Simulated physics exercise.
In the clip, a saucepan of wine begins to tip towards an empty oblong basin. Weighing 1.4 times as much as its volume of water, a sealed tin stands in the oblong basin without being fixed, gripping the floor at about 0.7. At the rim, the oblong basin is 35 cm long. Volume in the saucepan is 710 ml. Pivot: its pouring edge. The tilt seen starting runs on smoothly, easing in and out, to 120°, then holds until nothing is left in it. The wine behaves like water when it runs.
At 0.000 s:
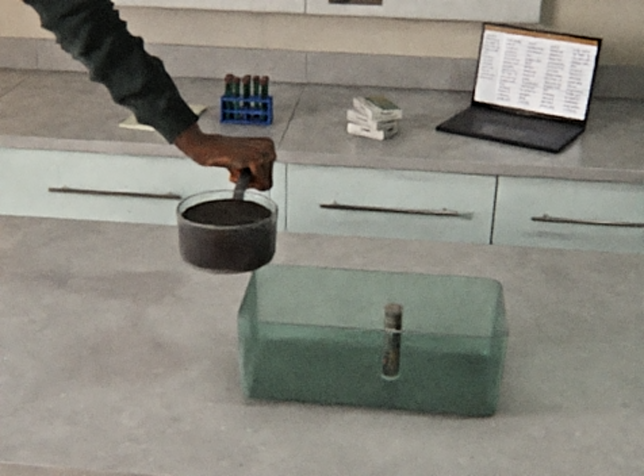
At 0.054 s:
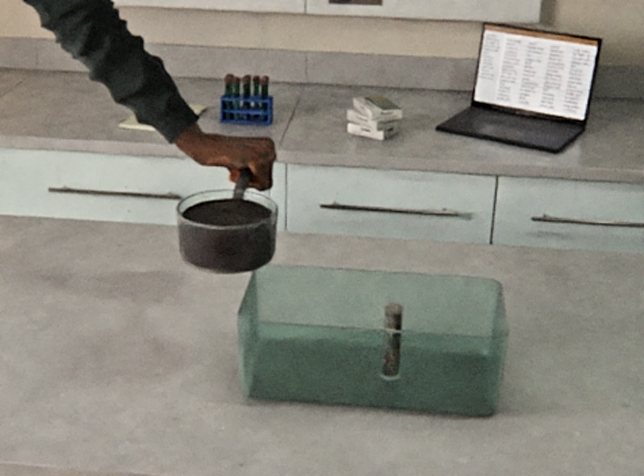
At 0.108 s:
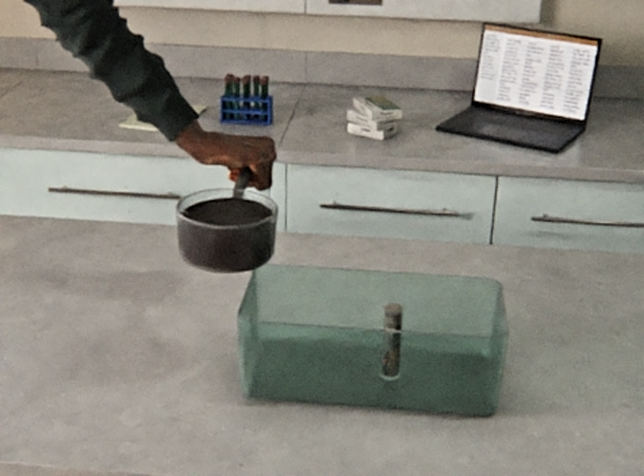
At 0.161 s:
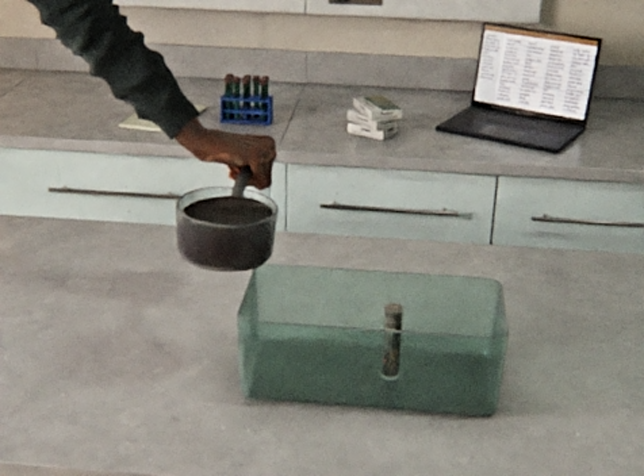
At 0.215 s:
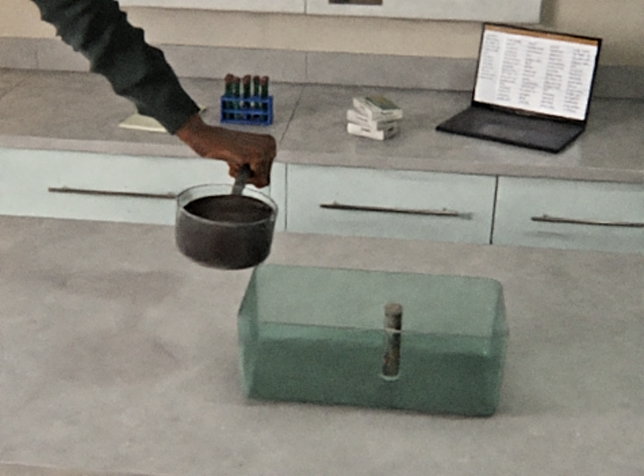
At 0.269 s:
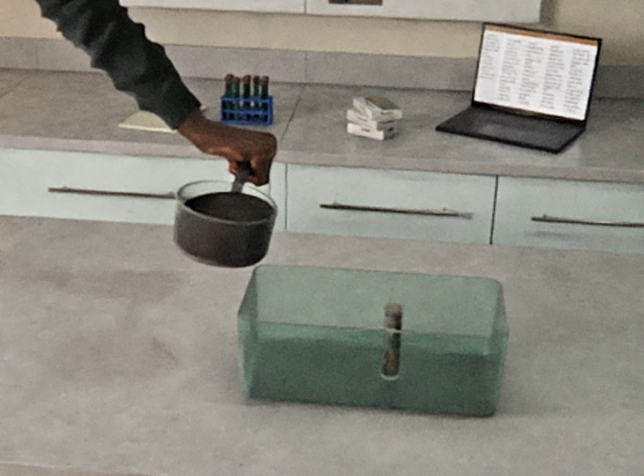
A saucepan of dark liquid, held by a hand reaching in from the upper left, tilts very slightly above and to the left of a greenish oblong basin, where a small upright cylinder stands motionless.
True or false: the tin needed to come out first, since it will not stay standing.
False.
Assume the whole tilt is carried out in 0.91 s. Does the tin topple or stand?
The tin tips over.
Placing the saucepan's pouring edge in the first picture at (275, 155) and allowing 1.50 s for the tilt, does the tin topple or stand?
Then the tin remains standing.
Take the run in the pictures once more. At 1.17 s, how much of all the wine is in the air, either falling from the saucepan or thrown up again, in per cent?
Roughly 10 per cent.
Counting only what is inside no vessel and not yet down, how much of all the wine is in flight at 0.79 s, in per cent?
I'd say close to 32 per cent.
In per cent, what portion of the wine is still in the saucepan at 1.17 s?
Some 5 per cent.
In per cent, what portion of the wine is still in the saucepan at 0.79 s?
Still held: Roughly 54 % of the total.
After 0.79 s the tilt is 65° and 53 per cent is still to pour; the tin stands where it began.
After 1.17 s the tilt is 106° and 5 per cent is still to pour; the tin stands where it began.
After 1.57 s the tilt is 120° and 0 per cent is still to pour; the tin stands where it began.
After 2.00 s the tilt is 120° and 0 per cent is still to pour; the tin stands where it began.
In the end the tin stands where it began.
